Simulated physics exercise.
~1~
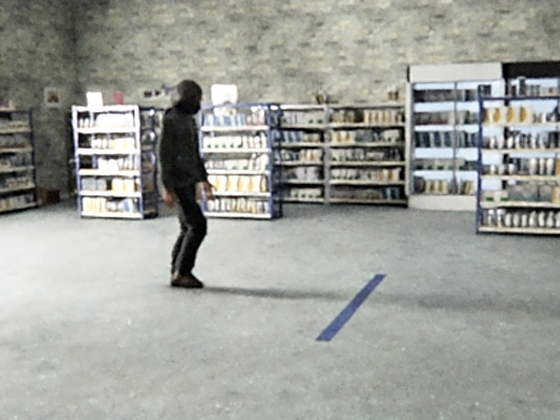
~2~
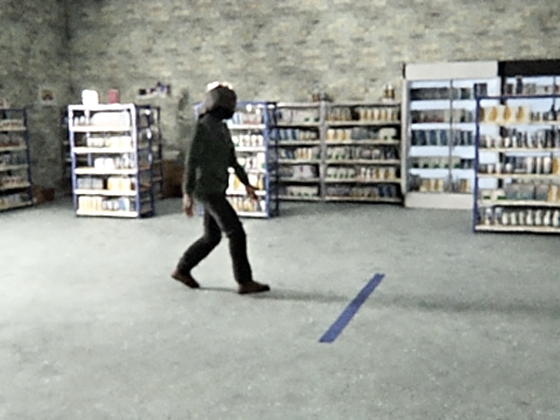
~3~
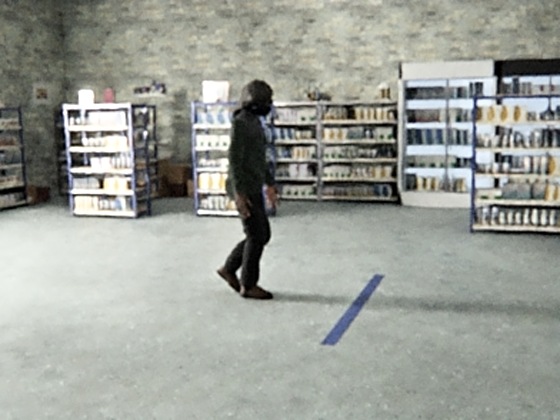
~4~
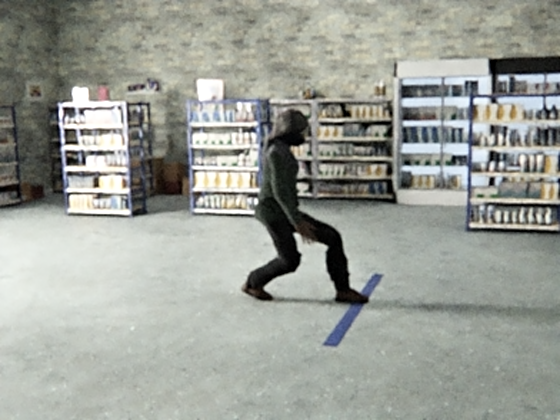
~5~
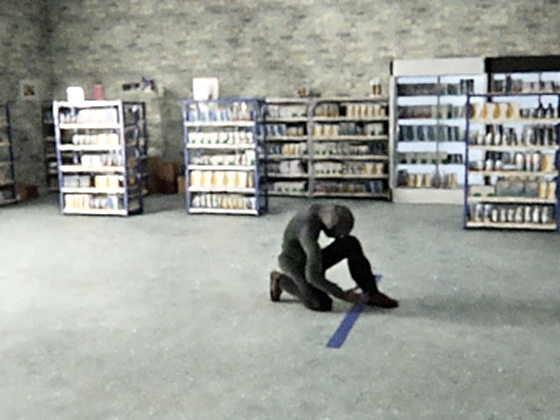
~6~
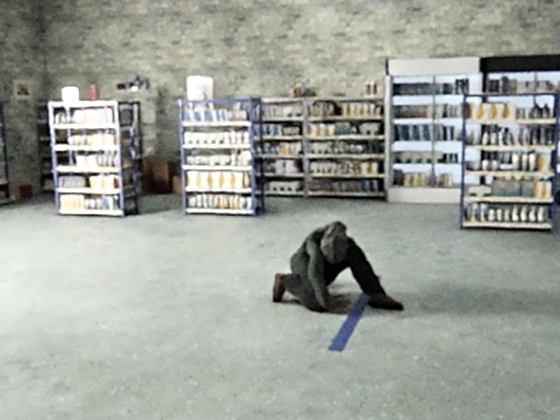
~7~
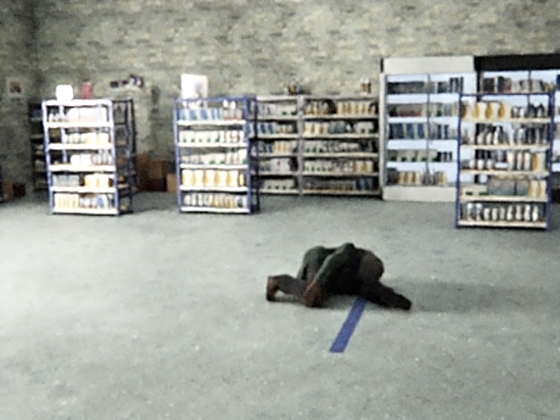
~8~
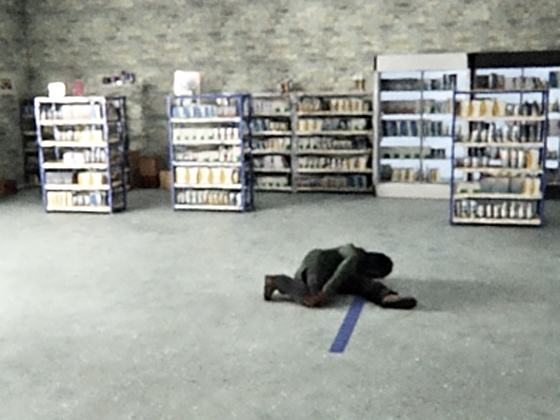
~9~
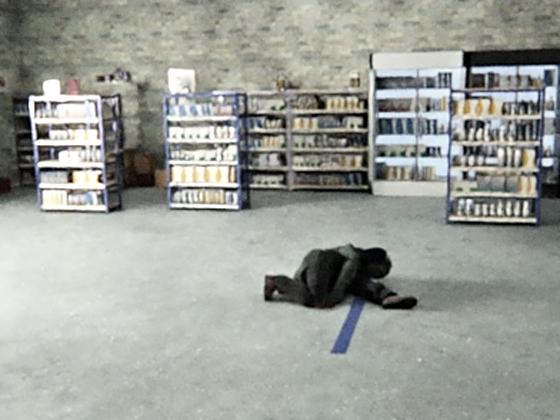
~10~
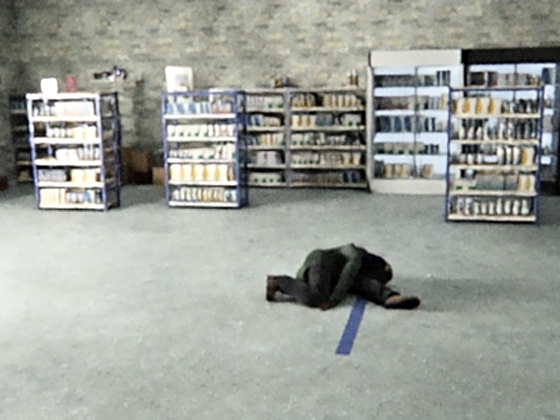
The clip shows a person in dark clothing walking right across a grey floor past stocked shelves, then sinking at a strip of blue tape and folding forward onto hands and knees, ending slumped low with hips left of the tape and one leg stretched across it.
